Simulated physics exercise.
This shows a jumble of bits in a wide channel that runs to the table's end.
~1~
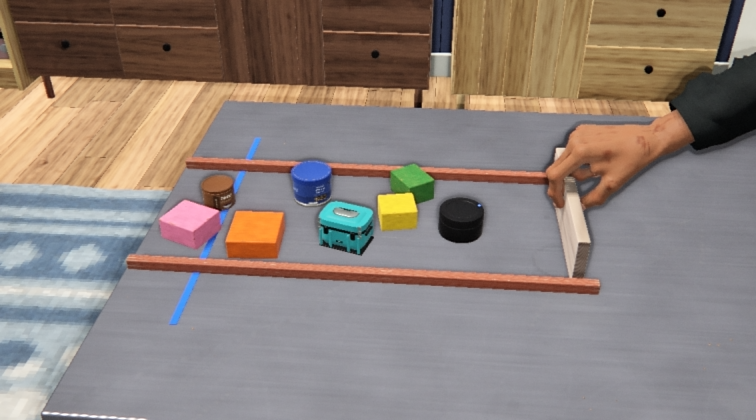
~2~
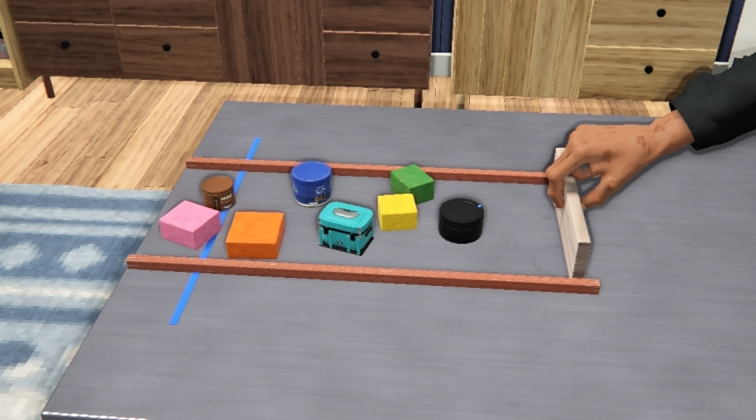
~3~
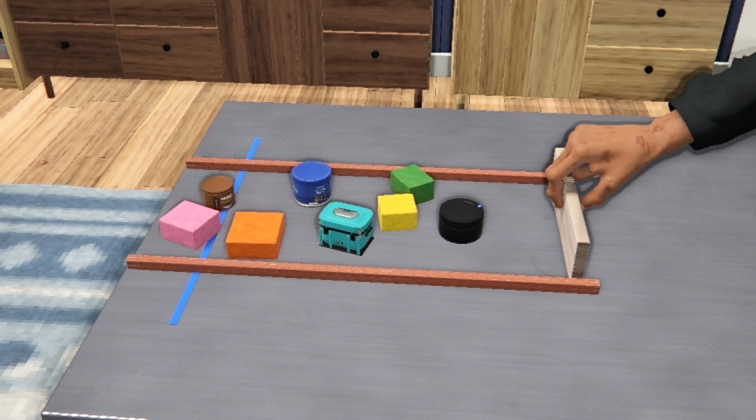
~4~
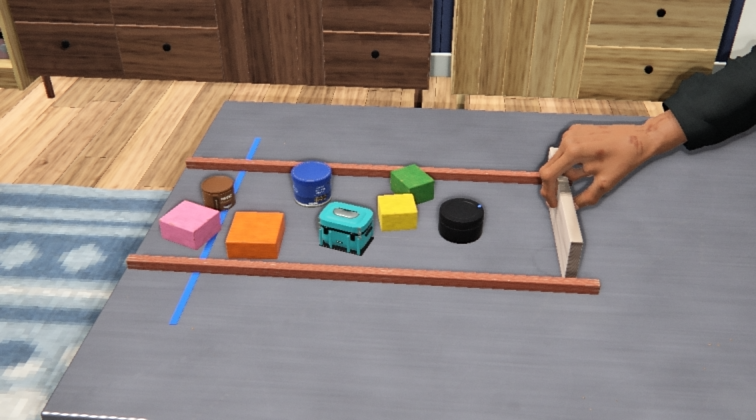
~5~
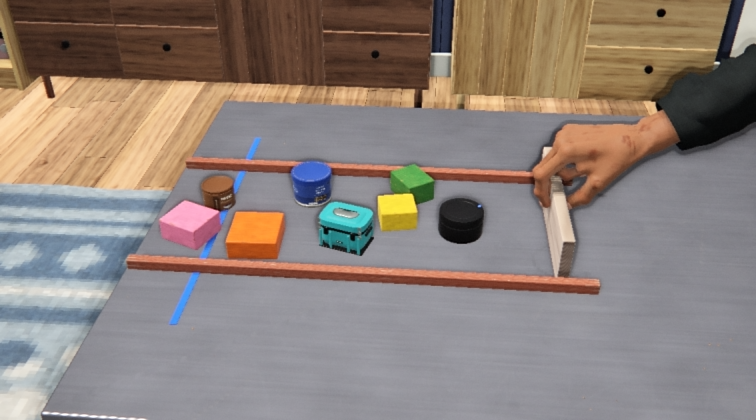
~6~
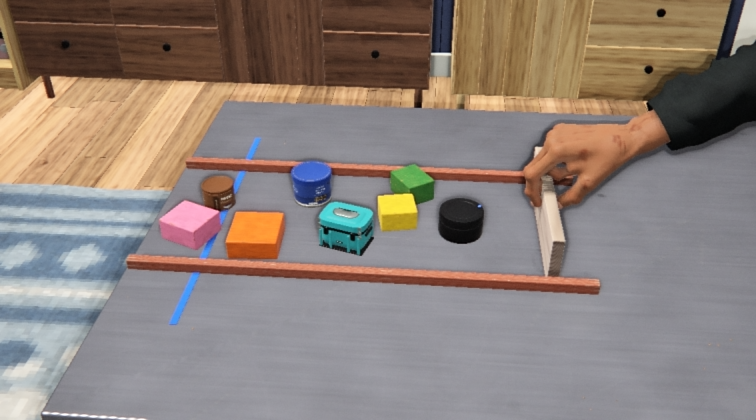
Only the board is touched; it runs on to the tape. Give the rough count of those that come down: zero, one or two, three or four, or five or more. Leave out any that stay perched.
The number that fall off is one or two.
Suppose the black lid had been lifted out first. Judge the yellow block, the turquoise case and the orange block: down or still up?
The yellow block holds on; the turquoise case remains up; the orange block falls.
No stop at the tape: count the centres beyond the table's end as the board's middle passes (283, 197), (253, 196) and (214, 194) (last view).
Place by place, 0, 1 and 3.
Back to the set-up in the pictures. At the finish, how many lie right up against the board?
In contact: 3.
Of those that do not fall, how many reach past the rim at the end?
The number is 2.
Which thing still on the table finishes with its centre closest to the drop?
Foremost is the brown tub.
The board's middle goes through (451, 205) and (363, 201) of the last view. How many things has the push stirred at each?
At the one place 2, at the other 5.
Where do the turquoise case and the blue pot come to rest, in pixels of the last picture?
The turquoise case at (184, 231), the blue pot at (190, 168).
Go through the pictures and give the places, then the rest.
In the first picture, pink block (191, 224); brown tub (219, 194); orange block (256, 235); board (569, 211); tape (223, 214).
In the second picture, brown tub (219, 194); black lid (461, 220).
In the third picture, orange block (256, 235); board (568, 211).
In the fourth picture, pink block (191, 225); green block (412, 185).
In the fifth picture, brown tub (219, 194); yellow block (397, 212).
In the sixth picture, pink block (191, 225); brown tub (219, 194); orange block (256, 235); board (546, 210); tape (223, 214).
Early on, none off yet; pink block at rest near (191, 225); brown tub at rest near (219, 194); orange block at rest near (256, 235).
Finally, the number that fall off is one or two; lost, orange block and pink block.
